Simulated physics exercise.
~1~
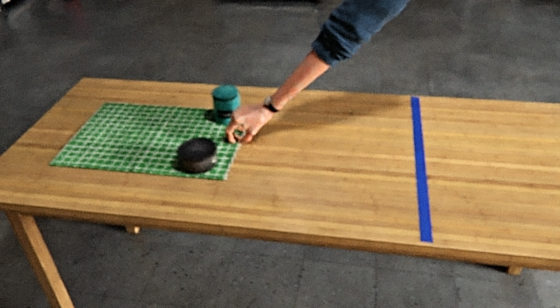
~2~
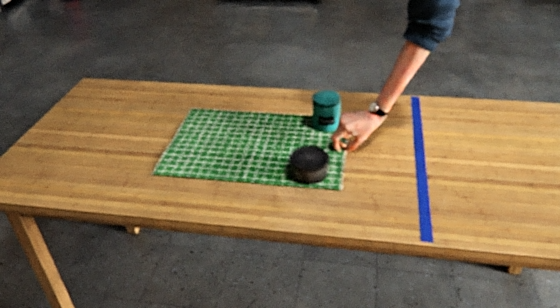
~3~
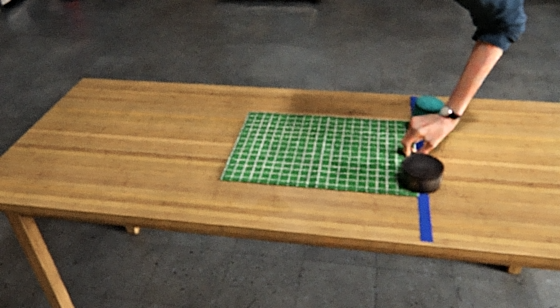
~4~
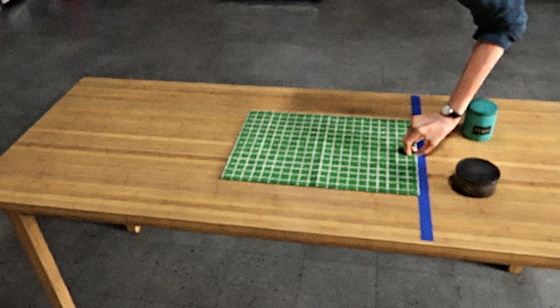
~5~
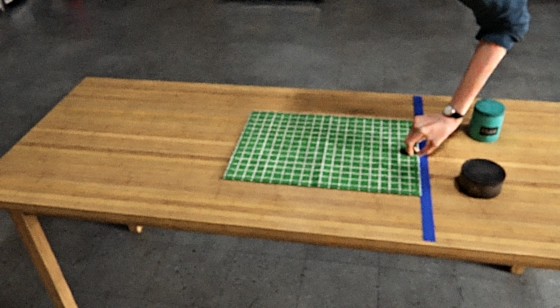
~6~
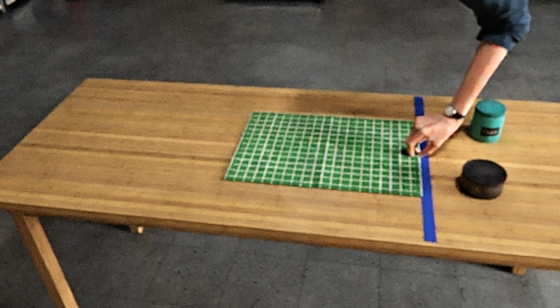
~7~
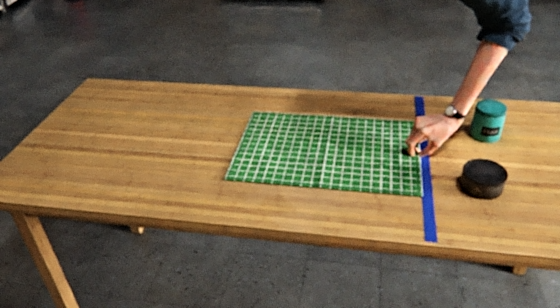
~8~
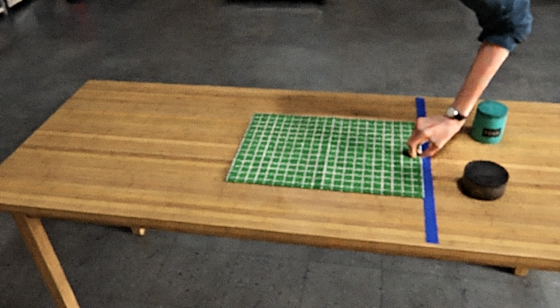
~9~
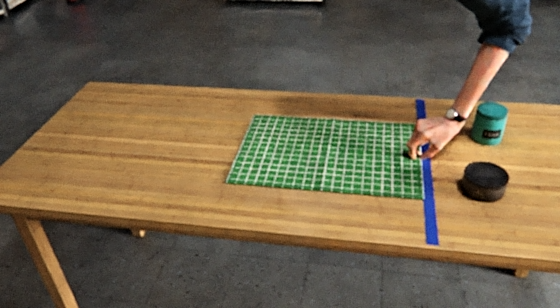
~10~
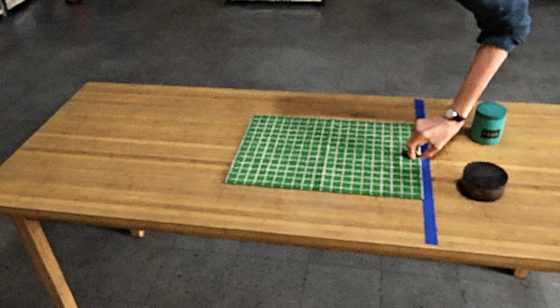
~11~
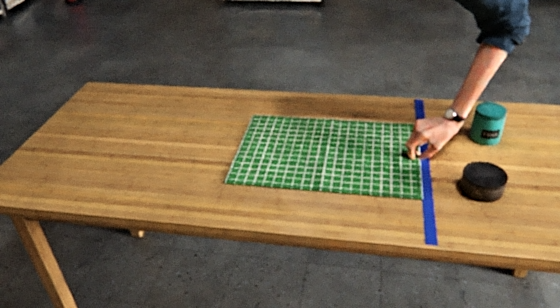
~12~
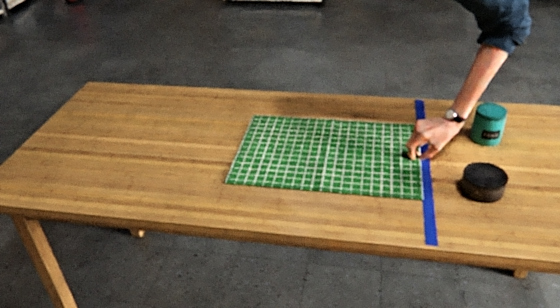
On a wooden table, a hand pulling a green checked cloth right to blue tape, turquoise jar and black tub sliding off beyond.
